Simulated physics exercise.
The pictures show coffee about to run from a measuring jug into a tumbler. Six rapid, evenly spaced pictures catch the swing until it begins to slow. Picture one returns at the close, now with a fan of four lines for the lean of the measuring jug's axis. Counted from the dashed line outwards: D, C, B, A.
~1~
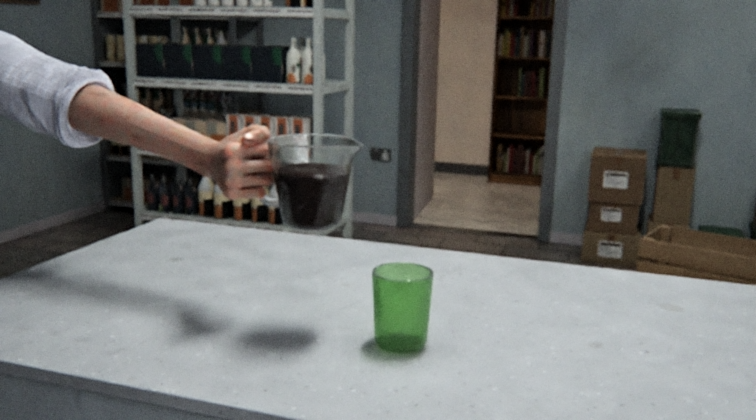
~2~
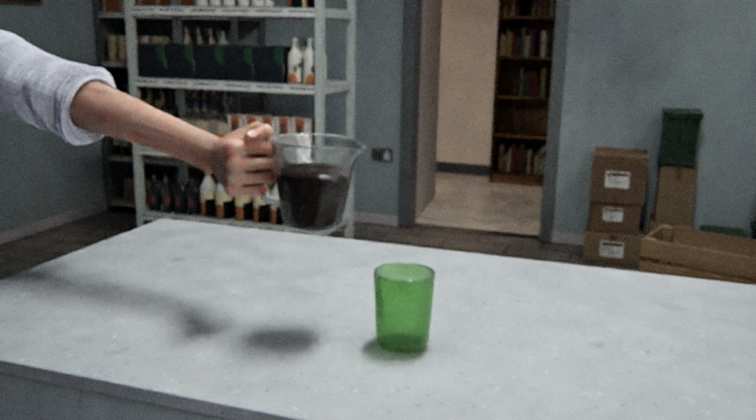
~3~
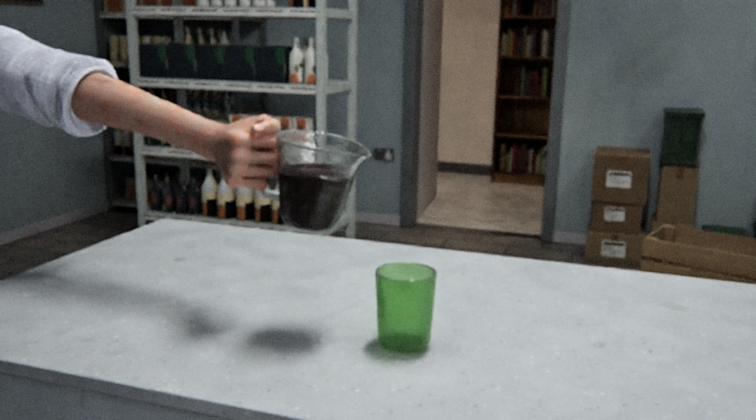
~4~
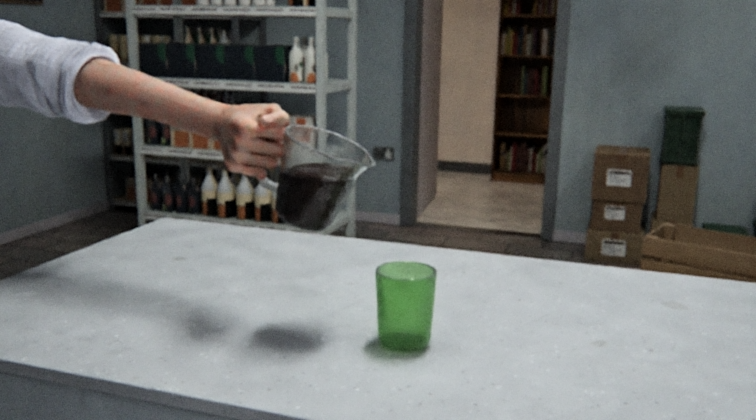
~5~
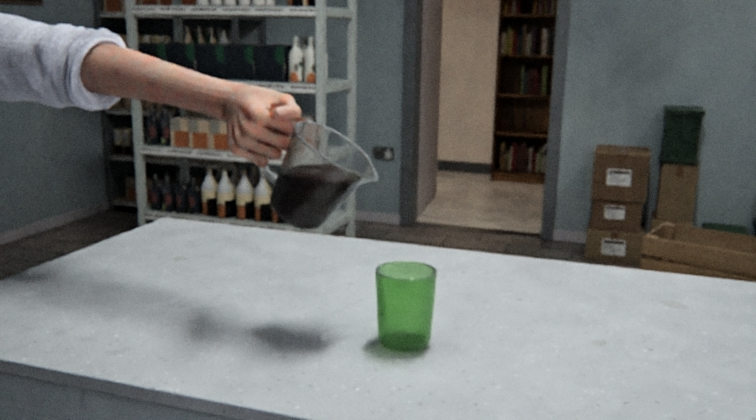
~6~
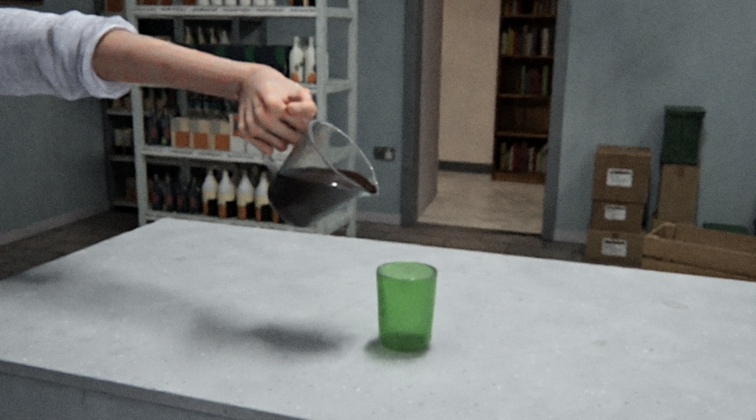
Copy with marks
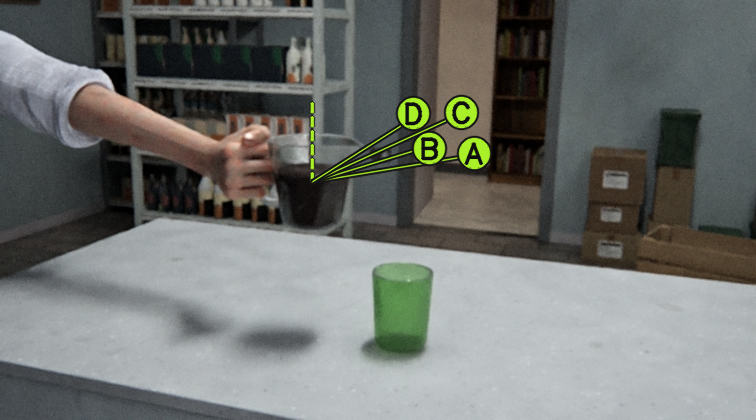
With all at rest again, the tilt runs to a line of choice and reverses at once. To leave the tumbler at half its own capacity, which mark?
Go for C.
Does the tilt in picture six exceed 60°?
No.
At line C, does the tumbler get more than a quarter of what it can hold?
Yes, clearly.
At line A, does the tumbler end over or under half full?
Over half.
In lime, A at (458, 157); B at (412, 151); C at (446, 120); D at (401, 125).
For line A, the tumbler ends with about 82 % of what it can hold; 3 % of the coffee is spilt.
For line B, the tumbler ends with about 68 % of what it can hold.
For line C, the tumbler ends with about 52 % of what it can hold.
For line D, the tumbler ends with about 35 % of what it can hold.
